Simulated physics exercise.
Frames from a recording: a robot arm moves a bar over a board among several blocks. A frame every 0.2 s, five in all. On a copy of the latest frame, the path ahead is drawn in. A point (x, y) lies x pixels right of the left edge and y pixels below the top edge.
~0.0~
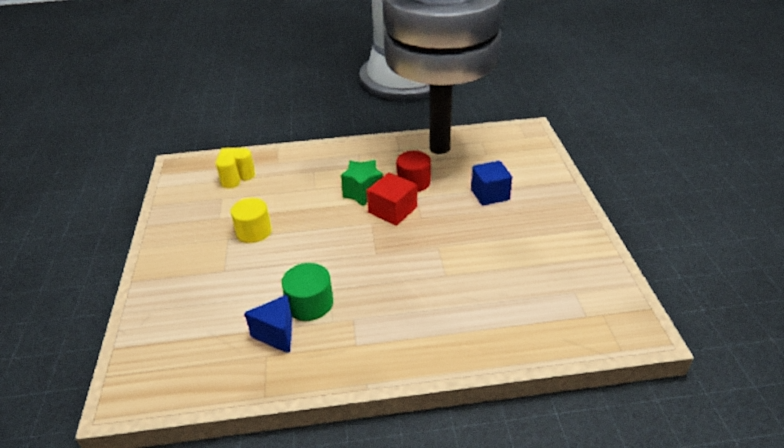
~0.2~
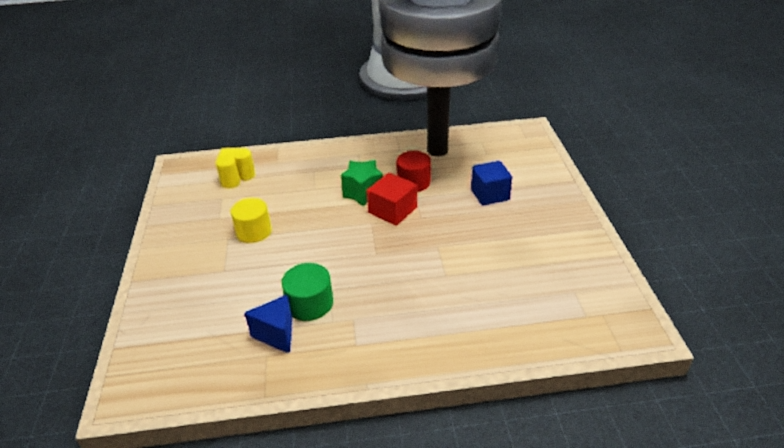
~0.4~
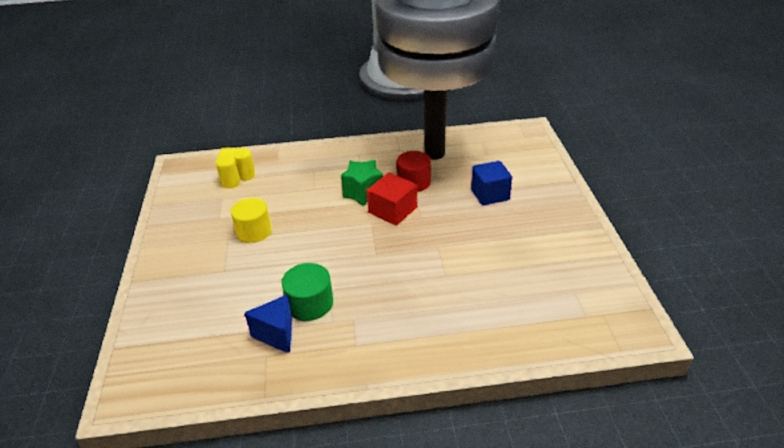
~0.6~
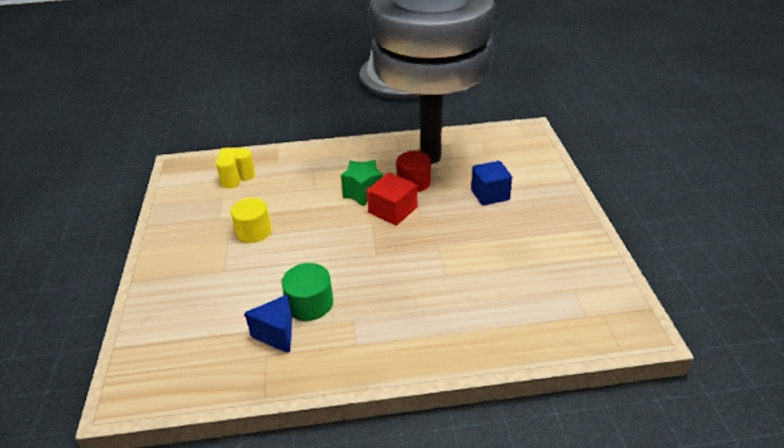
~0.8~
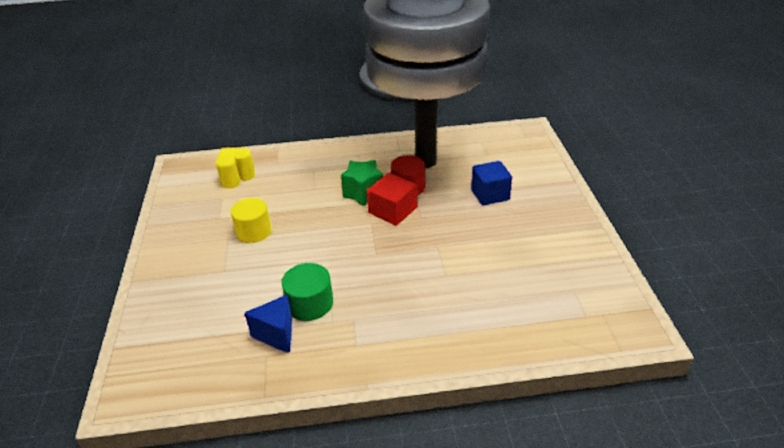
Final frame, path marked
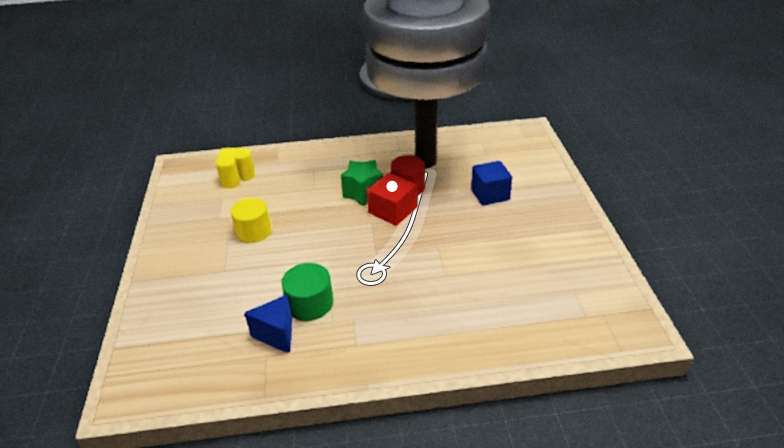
The footage shows a robot arm lowering a dark bar toward the near left over a wooden board of colored blocks, where it reaches the red round block and nudges it slightly left while the other blocks stay still.
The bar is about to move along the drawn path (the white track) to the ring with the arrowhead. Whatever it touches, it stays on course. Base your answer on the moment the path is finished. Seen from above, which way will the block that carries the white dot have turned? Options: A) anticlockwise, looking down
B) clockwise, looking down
I choose A.
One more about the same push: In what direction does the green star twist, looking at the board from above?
Overhead view: Clockwise.
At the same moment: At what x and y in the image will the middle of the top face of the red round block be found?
It is going to be at (385, 186).
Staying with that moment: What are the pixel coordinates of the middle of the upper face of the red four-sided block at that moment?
It will likely be found at (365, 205).
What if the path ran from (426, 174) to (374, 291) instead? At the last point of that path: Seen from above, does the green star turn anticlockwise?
That would be a no.
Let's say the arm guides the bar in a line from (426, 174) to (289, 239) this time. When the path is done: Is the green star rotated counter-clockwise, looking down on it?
I expect not.
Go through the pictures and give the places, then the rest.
The first picture shows bar tip at (440, 149); block tops, green round block at (306, 279); green star at (362, 170); red four-sided block at (392, 186); red round block at (414, 159).
The second picture shows bar at (438, 151); blocks unchanged.
The third picture shows bar at (435, 154); blocks unchanged.
The fourth picture shows bar at (431, 158); blocks unchanged.
The fifth picture shows bar at (426, 163); green round block at (306, 279); green star at (362, 170); red four-sided block at (392, 186); red round block at (408, 164).
Path on the board, from (426, 174) over (412, 222) to (372, 274); the dot is on the red four-sided block.
What follows on the original path. One third of the way, bar at (417, 194); green star at (355, 171), turned 25° clockwise; red four-sided block at (366, 206), turned 20° anticlockwise; red round block at (387, 184).
Two thirds of the way, bar at (402, 228); green star at (355, 171), turned 25° clockwise; red four-sided block at (364, 207), turned 20° anticlockwise; red round block at (385, 186).
At the end, bar at (371, 262); green round block in place; green star at (355, 171), turned 25° clockwise; red four-sided block at (364, 207), turned 20° anticlockwise; red round block at (385, 186).
